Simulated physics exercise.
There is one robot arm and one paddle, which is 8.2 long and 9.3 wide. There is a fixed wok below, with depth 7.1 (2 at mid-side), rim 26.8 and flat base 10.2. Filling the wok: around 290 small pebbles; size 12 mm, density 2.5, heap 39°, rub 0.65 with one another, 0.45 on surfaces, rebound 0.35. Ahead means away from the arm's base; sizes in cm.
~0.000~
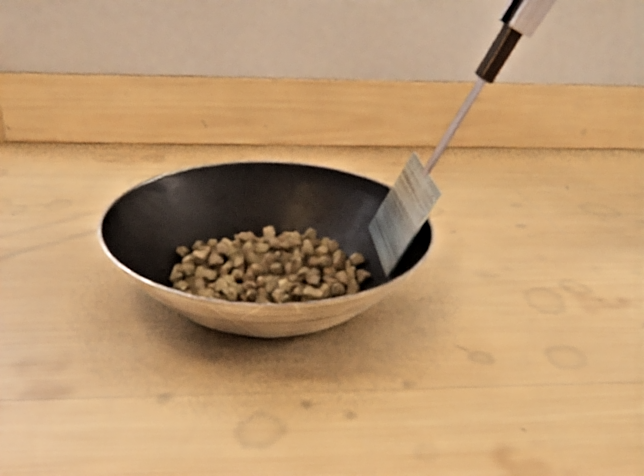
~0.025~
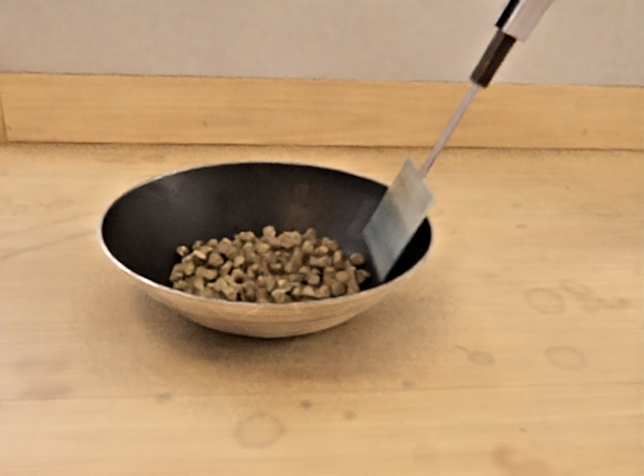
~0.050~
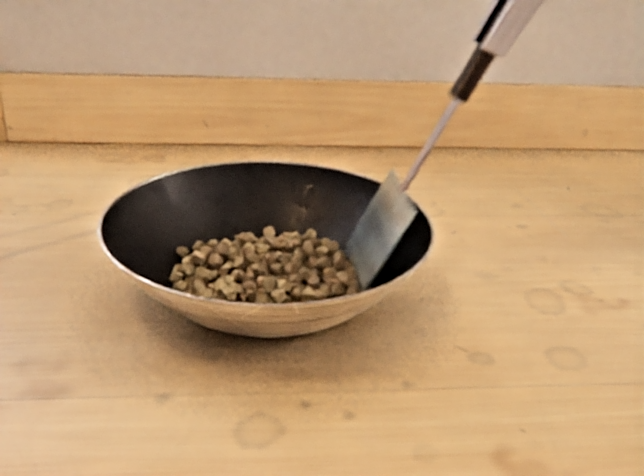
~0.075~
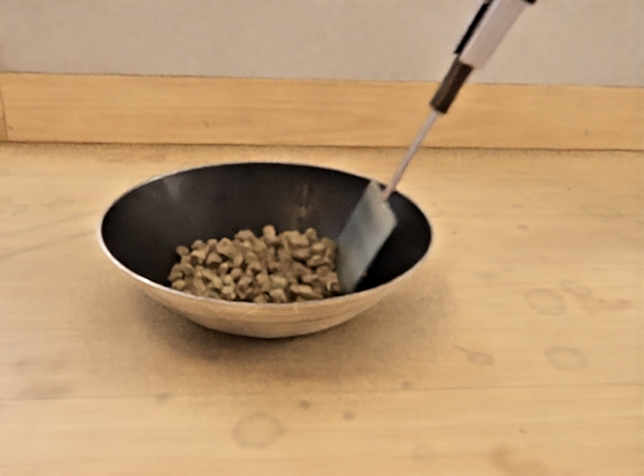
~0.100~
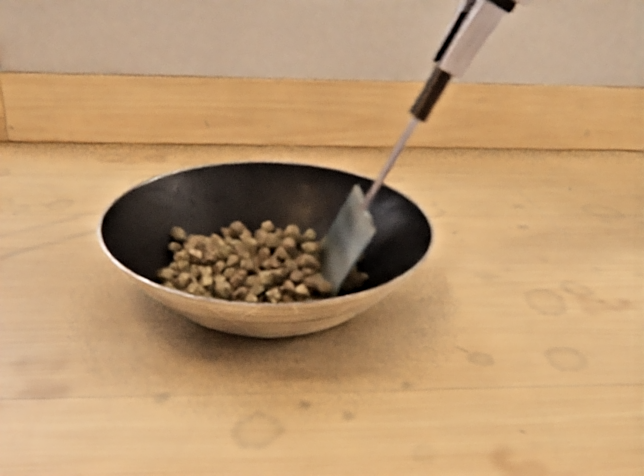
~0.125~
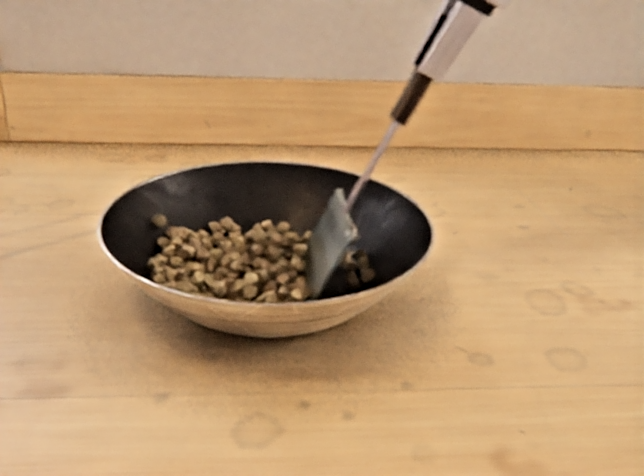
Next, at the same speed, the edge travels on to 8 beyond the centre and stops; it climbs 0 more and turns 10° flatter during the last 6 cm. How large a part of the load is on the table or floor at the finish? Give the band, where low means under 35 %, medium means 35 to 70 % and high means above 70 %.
Band: Low.
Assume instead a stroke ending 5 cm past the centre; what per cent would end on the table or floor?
Then around 5 per cent.
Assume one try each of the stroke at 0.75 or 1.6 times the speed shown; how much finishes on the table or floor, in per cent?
Around 15 per cent, then around 45 per cent, would end on the table or floor.
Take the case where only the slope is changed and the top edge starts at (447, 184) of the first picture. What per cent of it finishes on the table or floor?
Spill: Approx. 20 per cent.
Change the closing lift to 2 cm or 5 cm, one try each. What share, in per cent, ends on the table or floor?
I'd say close to 35 percent for the first and close to 15 percent for the second.
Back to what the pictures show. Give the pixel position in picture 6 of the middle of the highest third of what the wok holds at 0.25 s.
Centre: Roughly (153, 232) in the last picture.
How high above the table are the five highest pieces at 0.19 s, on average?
Roughly 9 cm above the table.
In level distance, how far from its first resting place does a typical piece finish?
Around 10 cm, measured level.
By 0.19 s, sloping 65°, highest piece 13 above the table; 292 in the wok, 1 on the blade or in flight.
By 0.25 s, sloping 60°, highest piece 18 above the table; 291 in the wok, 2 on the blade or in flight.
By 0.48 s, sloping 55°, highest piece 8 above the table; 217 in the wok, 69 on the table or floor, 7 on the blade or in flight.
By 1.53 s, sloping 55°, highest piece 8 above the table; 217 in the wok, 76 on the table or floor.
Final count, 217 in the wok, 76 on the table or floor. That is 26 % on the table or floor.
